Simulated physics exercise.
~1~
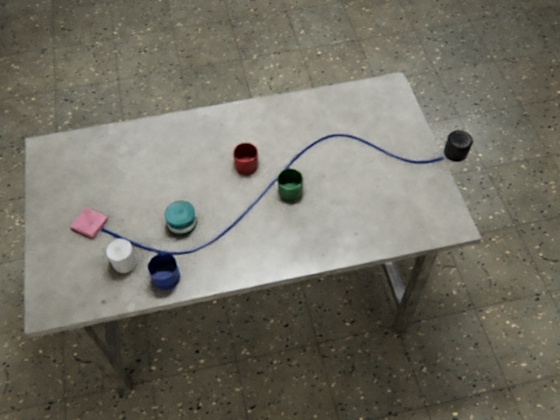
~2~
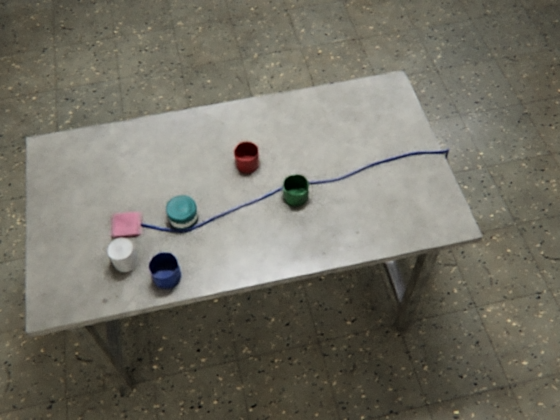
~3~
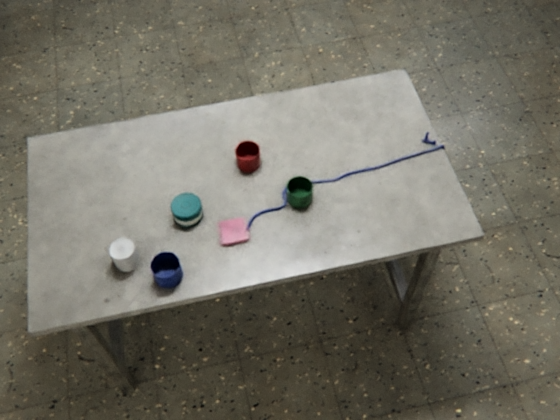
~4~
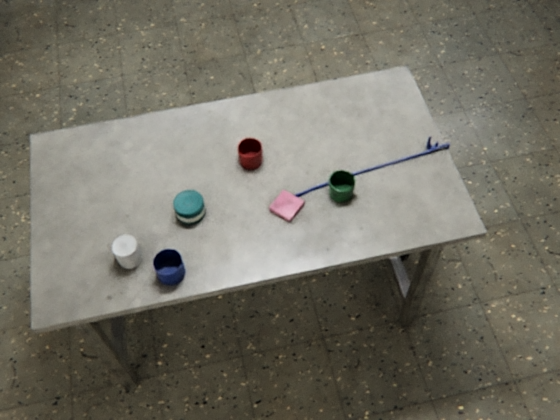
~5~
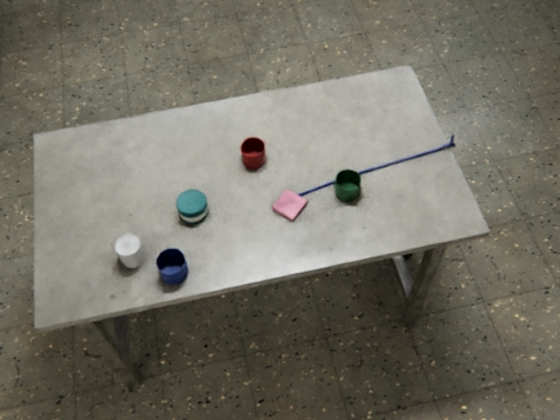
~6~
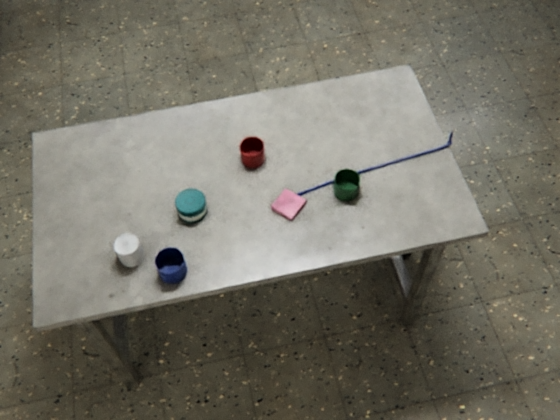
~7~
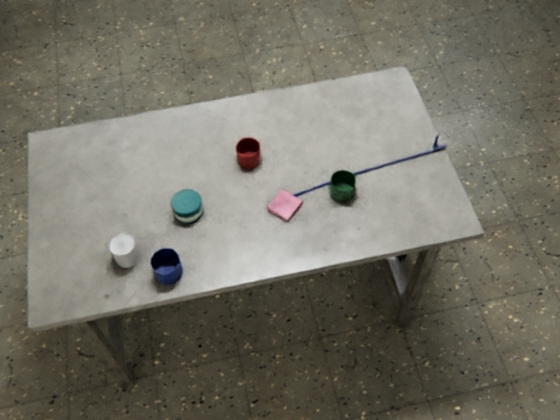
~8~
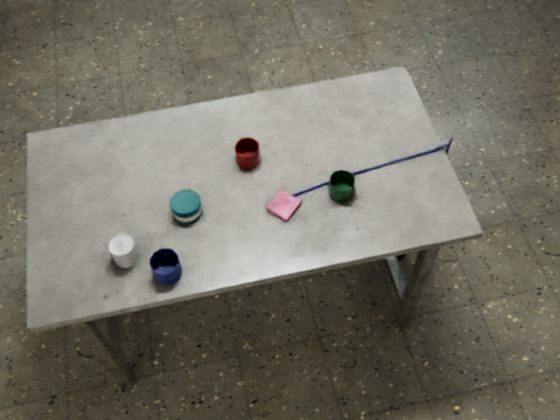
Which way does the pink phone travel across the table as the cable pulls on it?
The pink phone slides to the right across the table.
